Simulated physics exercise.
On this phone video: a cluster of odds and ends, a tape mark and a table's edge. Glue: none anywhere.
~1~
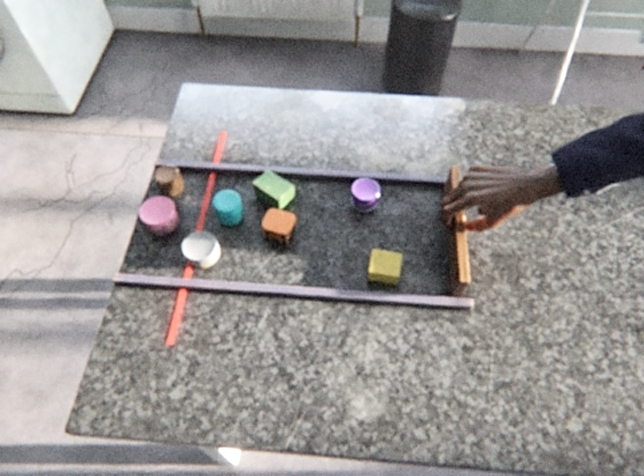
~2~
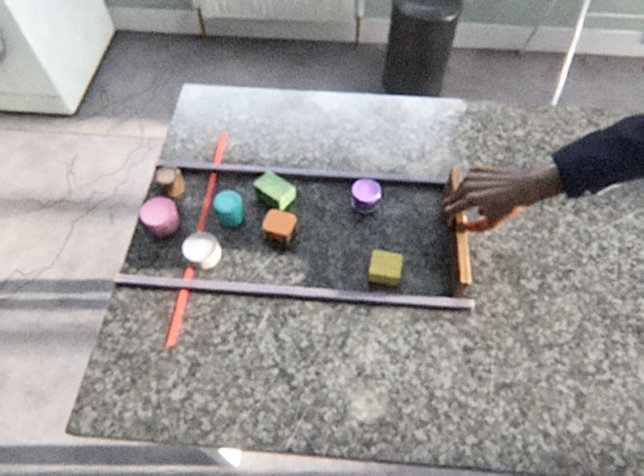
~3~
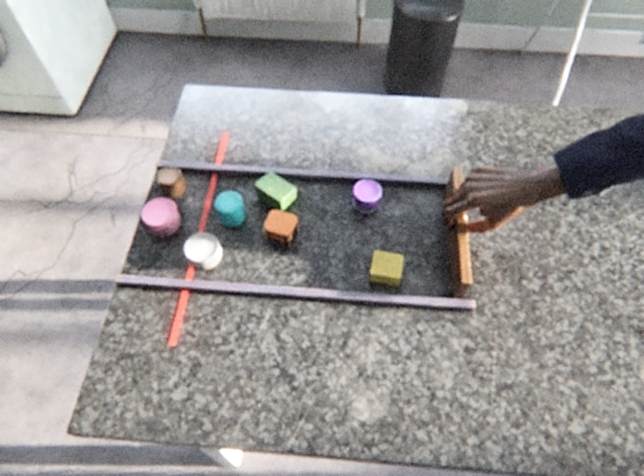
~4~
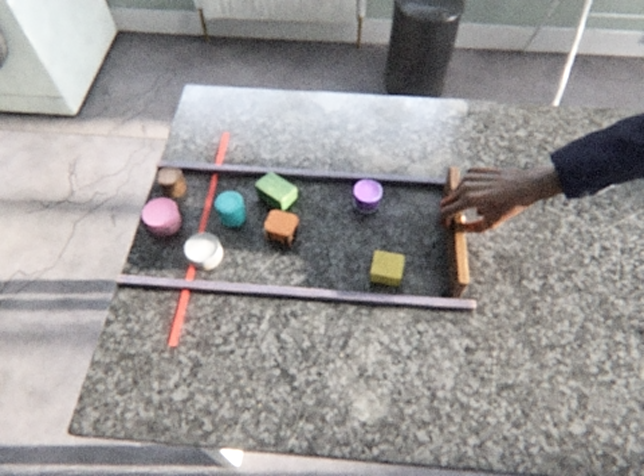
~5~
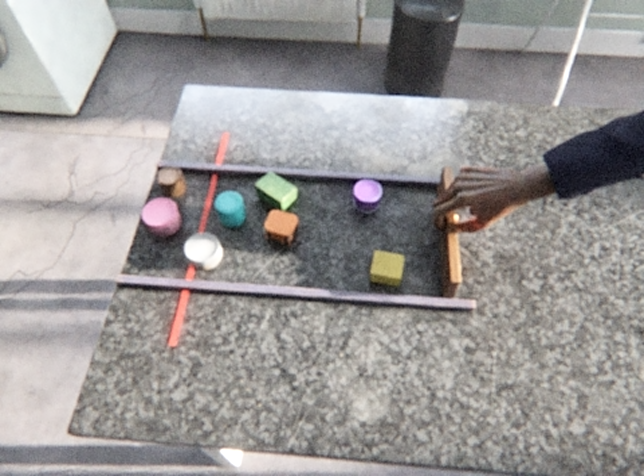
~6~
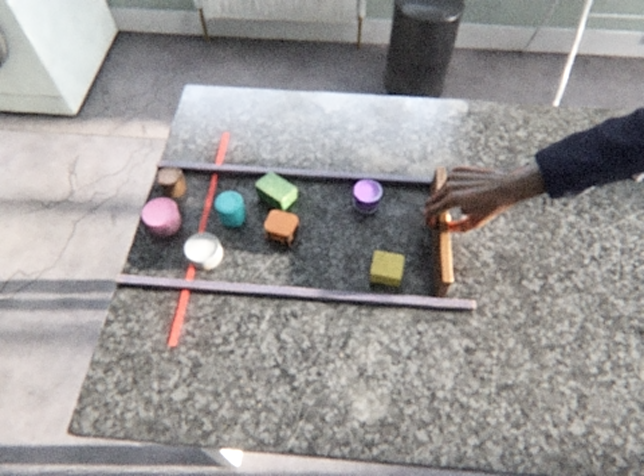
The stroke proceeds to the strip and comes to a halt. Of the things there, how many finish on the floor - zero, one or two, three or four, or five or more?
One or two finish on the floor.
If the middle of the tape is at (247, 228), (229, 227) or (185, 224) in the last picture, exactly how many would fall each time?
Down on the floor: 0, 0 and 1.
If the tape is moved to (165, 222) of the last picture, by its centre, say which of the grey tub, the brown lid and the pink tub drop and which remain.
In that case the grey tub slides off, the brown lid slides off and the pink tub slides off.
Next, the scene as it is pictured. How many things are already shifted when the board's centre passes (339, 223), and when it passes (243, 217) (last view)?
The count reaches 2 first and 6 second.
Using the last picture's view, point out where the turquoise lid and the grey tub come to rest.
The first ends close to (190, 202), the second close to (149, 247).
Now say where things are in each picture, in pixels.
In the first frame, brown lid (169, 181); pink tub (160, 216); grey tub (202, 250); board (455, 230); tape (200, 223).
In the second frame, pink tub (160, 217); orange case (280, 227).
In the third frame, grey tub (203, 251); turquoise lid (230, 209).
In the fourth frame, brown lid (172, 182); green block (276, 191).
In the fifth frame, pink tub (162, 218); board (448, 230).
In the sixth frame, brown lid (172, 182); pink tub (162, 218); grey tub (204, 251); board (440, 230); tape (203, 225).
Soon after, none off yet; brown lid at rest near (172, 182); pink tub at rest near (162, 218); grey tub at rest near (204, 251).
Then, none off yet; brown lid moving near (168, 182); pink tub at rest near (162, 218); grey tub moved about its own width near (182, 250).
At rest, the number that fall off is one or two; fallen, brown lid.
